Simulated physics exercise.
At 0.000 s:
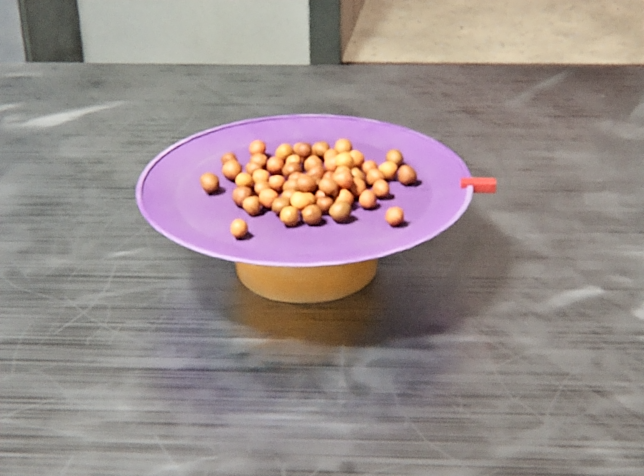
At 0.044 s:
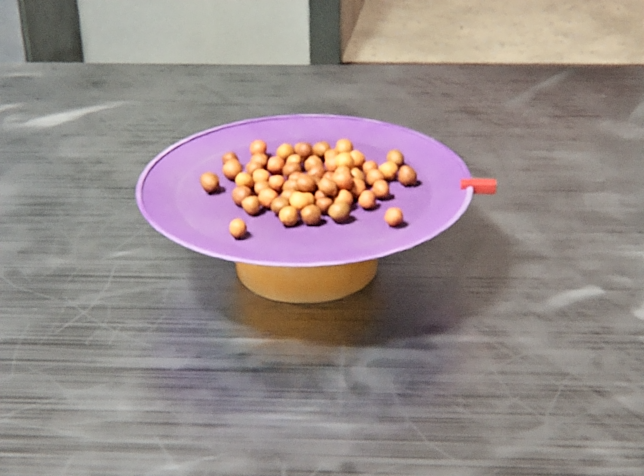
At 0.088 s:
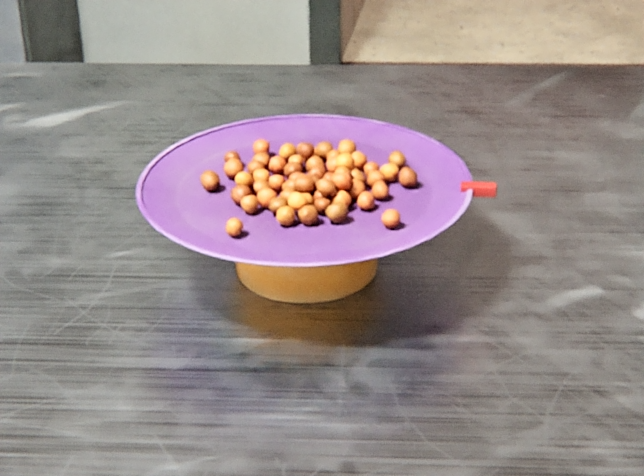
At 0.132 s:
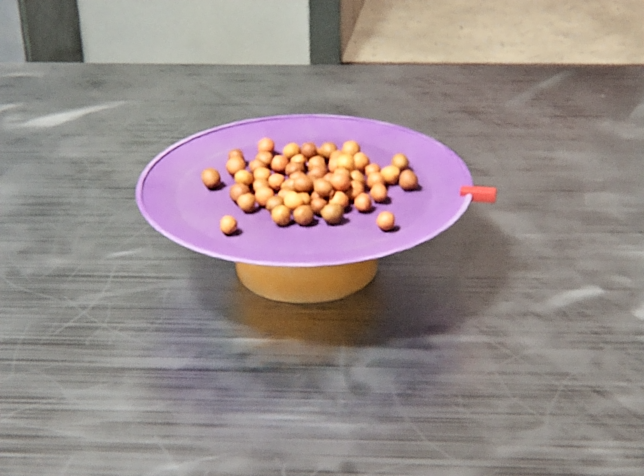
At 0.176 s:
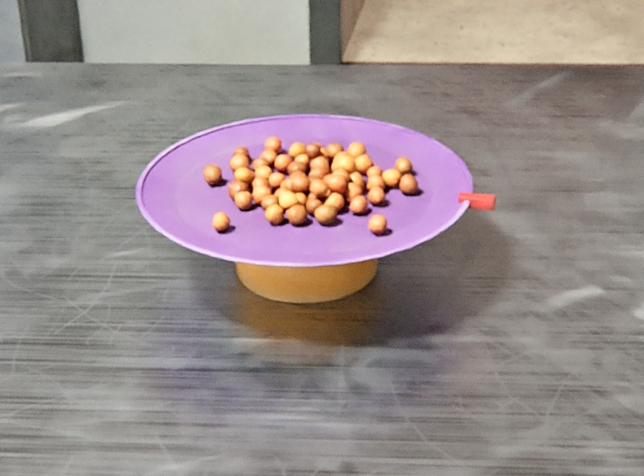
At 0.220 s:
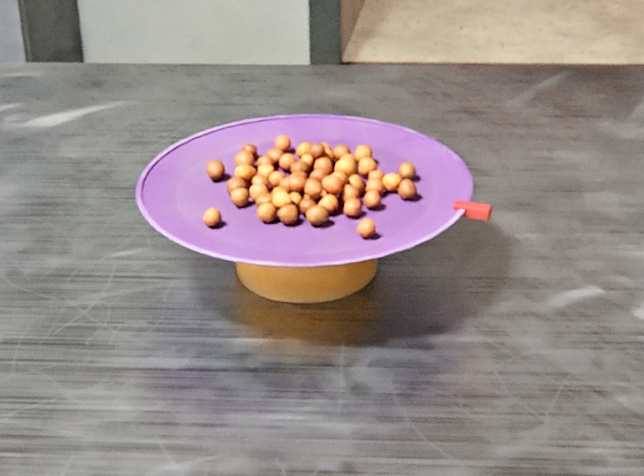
Purple dish of small brown balls on an orange base turning slightly clockwise, its red rim tag shifting gradually toward the viewer.
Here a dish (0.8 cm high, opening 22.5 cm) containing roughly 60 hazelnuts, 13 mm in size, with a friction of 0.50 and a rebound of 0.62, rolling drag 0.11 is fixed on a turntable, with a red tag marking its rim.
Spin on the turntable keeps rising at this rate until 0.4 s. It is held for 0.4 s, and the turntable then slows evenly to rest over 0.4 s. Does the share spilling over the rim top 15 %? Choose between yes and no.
I choose no.
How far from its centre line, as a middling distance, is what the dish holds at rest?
Value: About 4.0 centimetres.
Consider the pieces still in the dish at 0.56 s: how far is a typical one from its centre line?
4.0 centimetres or so.
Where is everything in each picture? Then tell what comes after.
Dish at (307, 263); turned 0 degrees, tag at (478, 183); top of the load at (304, 150), in the first frame.
Dish at (307, 263); turned 1 degrees, tag at (478, 184); top of the load at (322, 151), in the second frame.
Dish at (307, 263); turned 3 degrees, tag at (479, 187); top of the load at (325, 151), in the third frame.
Dish at (307, 263); turned 6 degrees, tag at (478, 192); top of the load at (329, 151), in the fourth frame.
Dish at (307, 263); turned 11 degrees, tag at (477, 199); top of the load at (335, 152), in the fifth frame.
Dish at (307, 263); turned 18 degrees, tag at (473, 208); top of the load at (250, 152). It now spins about 0.5 times a second, in the sixth frame.
Then, at 0.56 s, dish 100 %; middle of the pieces not yet landed near (303, 183).
After 0.84 s, dish 100 %; middle of the pieces not yet landed near (298, 180).
After 1.10 s, dish 100 %; middle of the pieces not yet landed near (300, 179).
After 1.35 s, dish 100 %; middle of the pieces not yet landed near (300, 178).
By 1.6 s all is still; dish 100 %.
